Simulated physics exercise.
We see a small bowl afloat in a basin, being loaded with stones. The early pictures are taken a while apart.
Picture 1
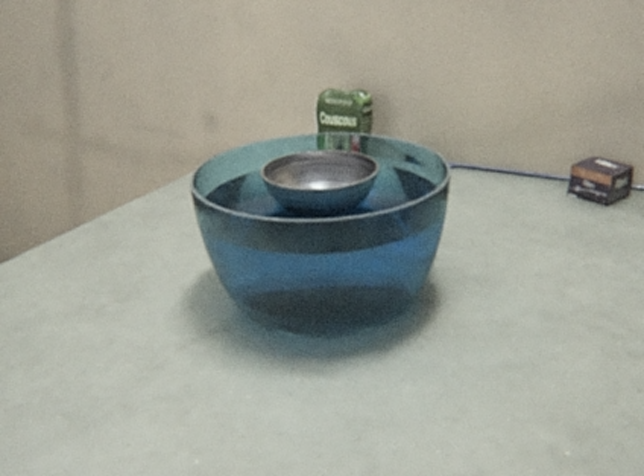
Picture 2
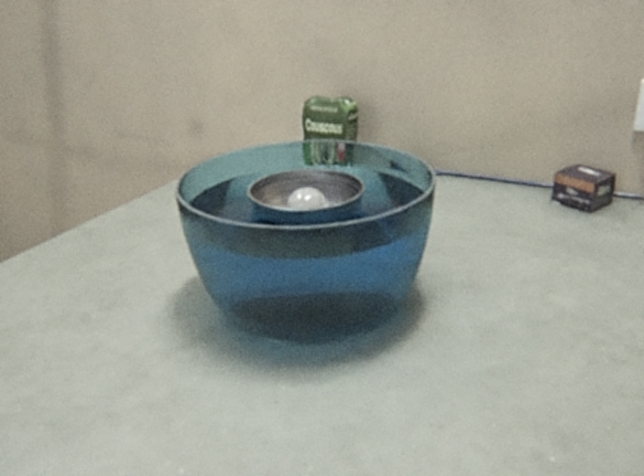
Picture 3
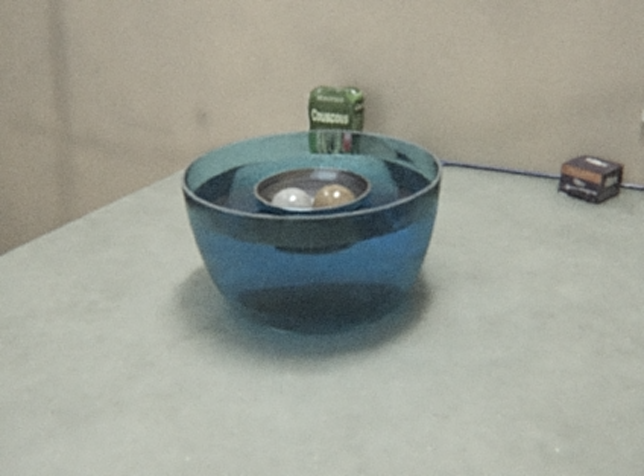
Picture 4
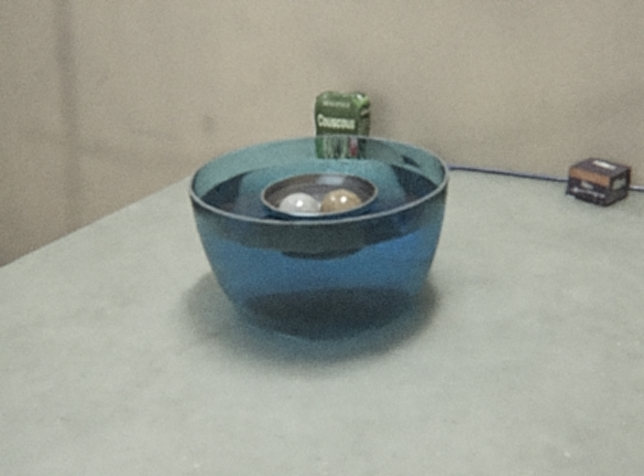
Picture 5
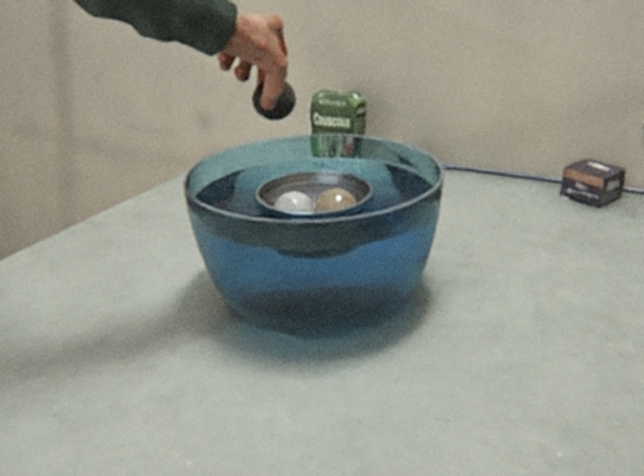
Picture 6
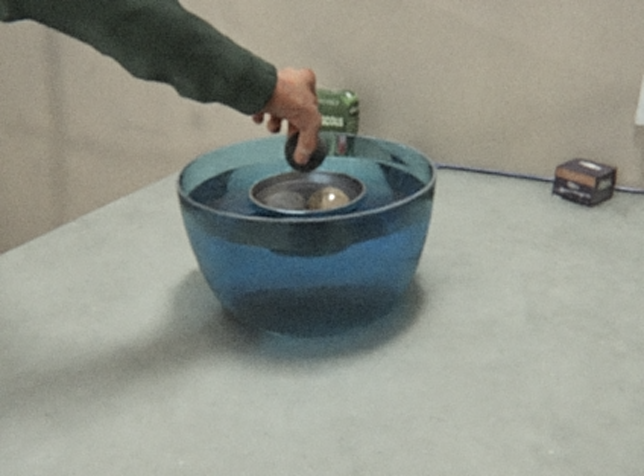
The clip opens on an empty small bowl floating in a blue, see-through basin of water on a table. A pale, rounded stone appears in it, then a brownish one beside it, and the bowl sits lower. A hand then enters from the left and lowers a dark stone over the bowl.
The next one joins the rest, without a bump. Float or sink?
With one more the small bowl goes under.
Soon after, the stone is in and the small bowl dips.
Later, water pours in over its edge.
In the end, the small bowl lies on the bottom with its load.
